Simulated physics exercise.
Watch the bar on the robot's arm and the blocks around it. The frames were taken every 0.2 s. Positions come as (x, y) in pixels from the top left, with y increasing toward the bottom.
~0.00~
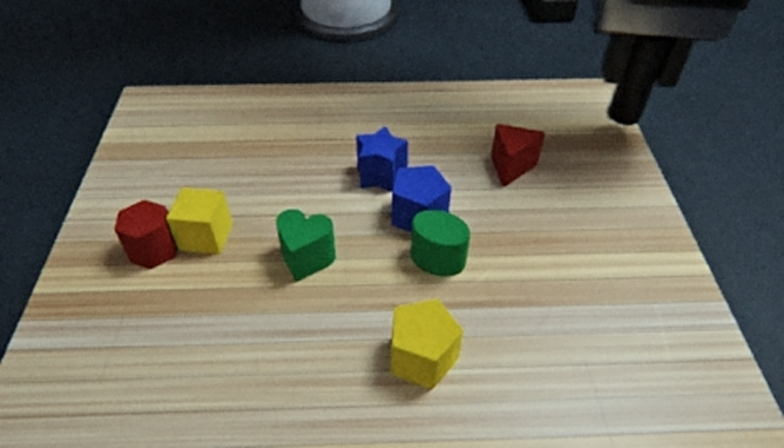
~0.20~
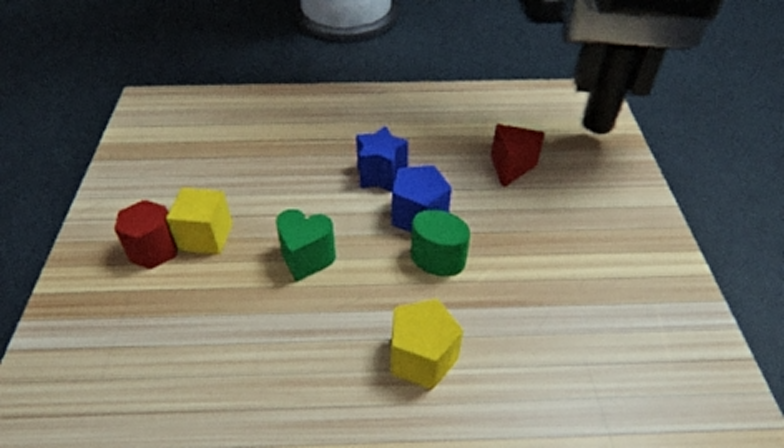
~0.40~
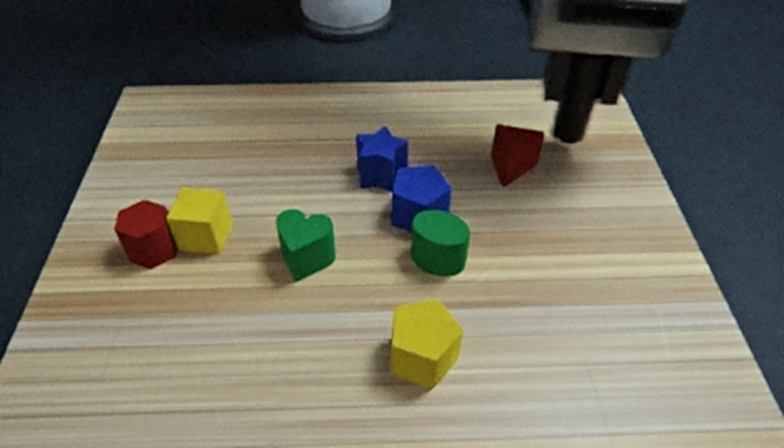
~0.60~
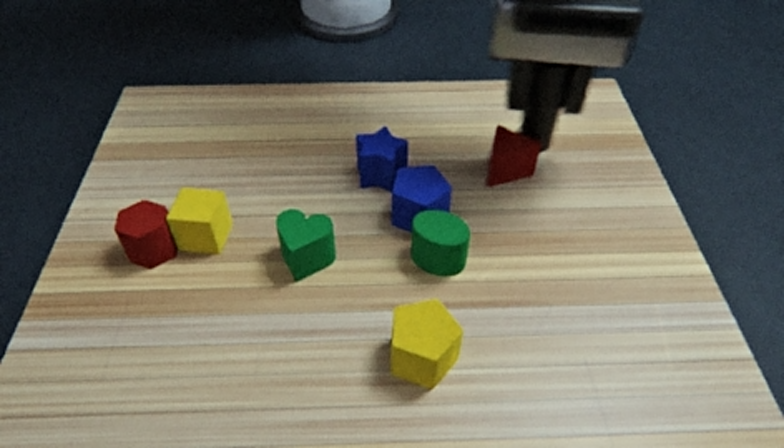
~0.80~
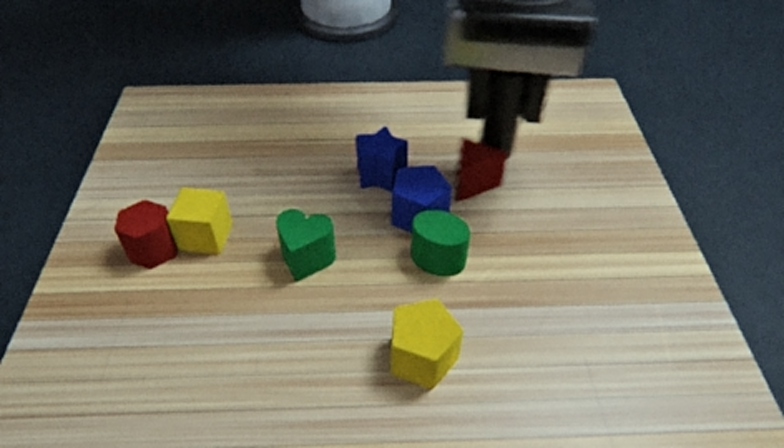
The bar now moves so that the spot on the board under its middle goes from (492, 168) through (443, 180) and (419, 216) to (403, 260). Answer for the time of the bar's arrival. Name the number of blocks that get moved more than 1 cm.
Expect three or more.
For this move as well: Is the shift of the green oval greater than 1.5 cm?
Answer: Yes.
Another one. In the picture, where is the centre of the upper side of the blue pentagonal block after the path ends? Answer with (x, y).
About (358, 246).
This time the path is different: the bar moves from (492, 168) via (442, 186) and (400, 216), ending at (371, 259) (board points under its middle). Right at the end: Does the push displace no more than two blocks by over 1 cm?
The answer is yes.
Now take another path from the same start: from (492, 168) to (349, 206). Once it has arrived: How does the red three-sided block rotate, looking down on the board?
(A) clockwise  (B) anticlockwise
Correct choice: B.
What follows on the original path. One third of the way, bar at (444, 163); blue pentagonal block at (417, 186); red three-sided block at (454, 171), turned 30° anticlockwise.
Two thirds of the way, bar at (420, 199); blue pentagonal block at (390, 214); green oval at (443, 235), turned 30° anticlockwise; red three-sided block at (454, 197), turned 90° anticlockwise.
At the end, bar at (403, 243); blue star-shaped block not moved; blue pentagonal block at (358, 246), turned 60° clockwise; green oval at (444, 245), turned 65° anticlockwise; red three-sided block at (455, 200), turned 100° anticlockwise.
